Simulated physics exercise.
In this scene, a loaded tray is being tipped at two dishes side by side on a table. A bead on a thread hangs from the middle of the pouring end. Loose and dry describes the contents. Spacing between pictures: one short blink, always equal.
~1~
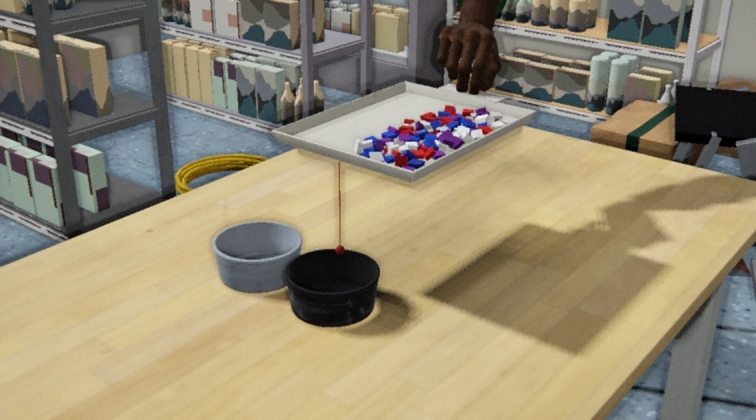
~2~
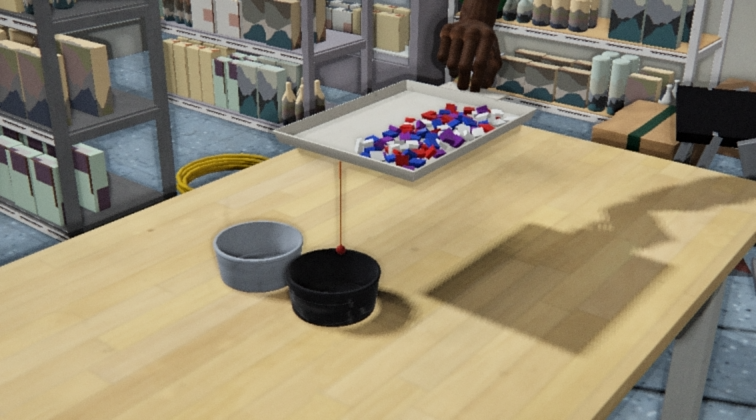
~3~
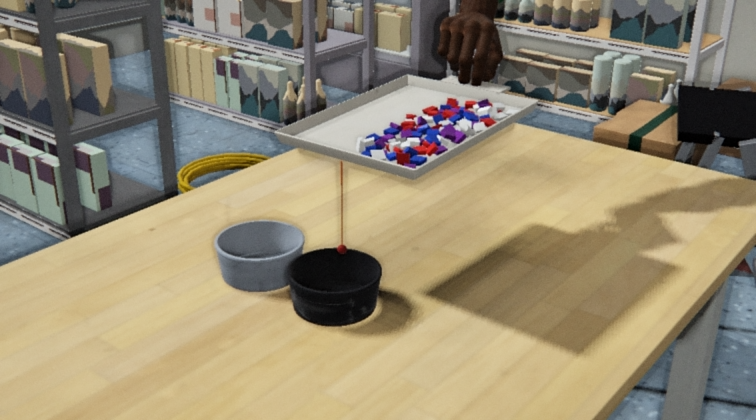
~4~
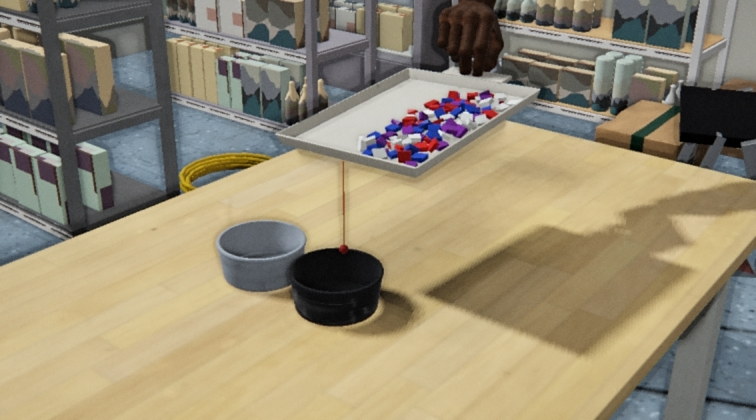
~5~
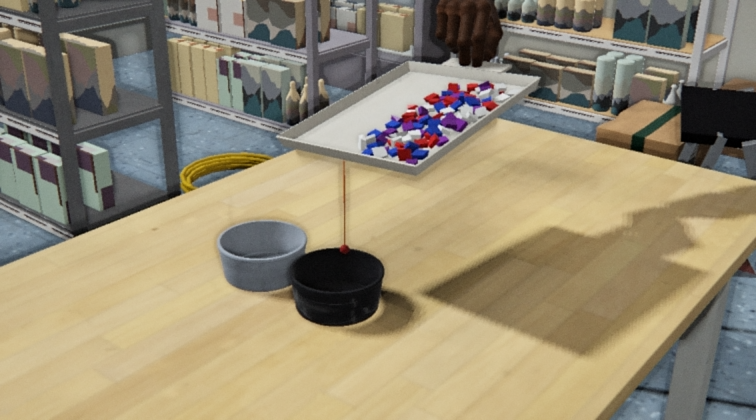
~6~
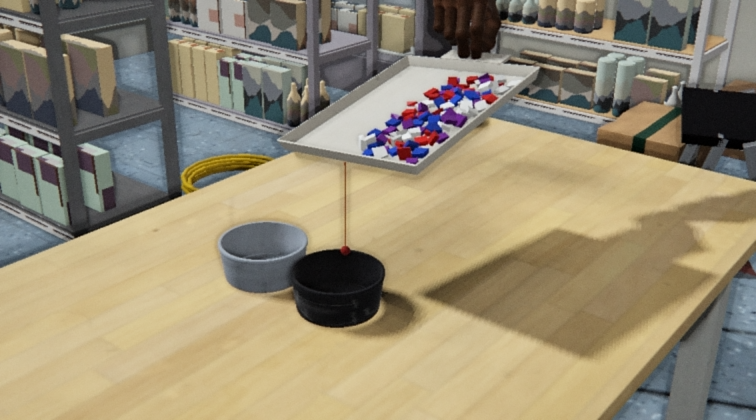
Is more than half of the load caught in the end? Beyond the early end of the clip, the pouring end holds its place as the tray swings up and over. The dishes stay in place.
Turns out most of it gets caught in the end.
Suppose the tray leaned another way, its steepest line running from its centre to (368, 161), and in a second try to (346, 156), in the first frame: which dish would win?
The first try favours the right of the two, the second the right of the two.
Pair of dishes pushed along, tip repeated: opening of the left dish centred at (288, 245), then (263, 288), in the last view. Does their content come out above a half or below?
In the first position a majority, in the second a minority.
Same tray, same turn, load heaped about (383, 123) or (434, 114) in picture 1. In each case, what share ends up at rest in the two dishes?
80 per cent for the first try, 80 per cent for the second.
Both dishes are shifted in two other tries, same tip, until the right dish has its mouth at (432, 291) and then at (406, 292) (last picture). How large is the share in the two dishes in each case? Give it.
Roughly 10 per cent, and 50 per cent.
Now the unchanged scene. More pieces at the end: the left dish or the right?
That's going to be the left-positioned one.
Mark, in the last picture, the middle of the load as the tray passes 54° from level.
The middle of the load sits near (318, 142).
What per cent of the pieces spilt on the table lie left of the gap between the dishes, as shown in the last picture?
40 %, roughly.
Just after the last frame, tray tipped steeply; almost all on the tray; just a few in the left dish; about a tenth in the air.
A moment on, tray tipped right over; about a tenth on the tray; roughly a quarter in the right dish; roughly half in the left dish; about a tenth outside both; about a tenth in the air.
Further on, tray tipped past a quarter turn; roughly a quarter in the right dish; roughly two thirds in the left dish; about a tenth outside both; just a few in the air.
When it is over, tray tipped past a quarter turn; roughly a quarter in the right dish; roughly two thirds in the left dish; about a tenth outside both; just a few in the air.
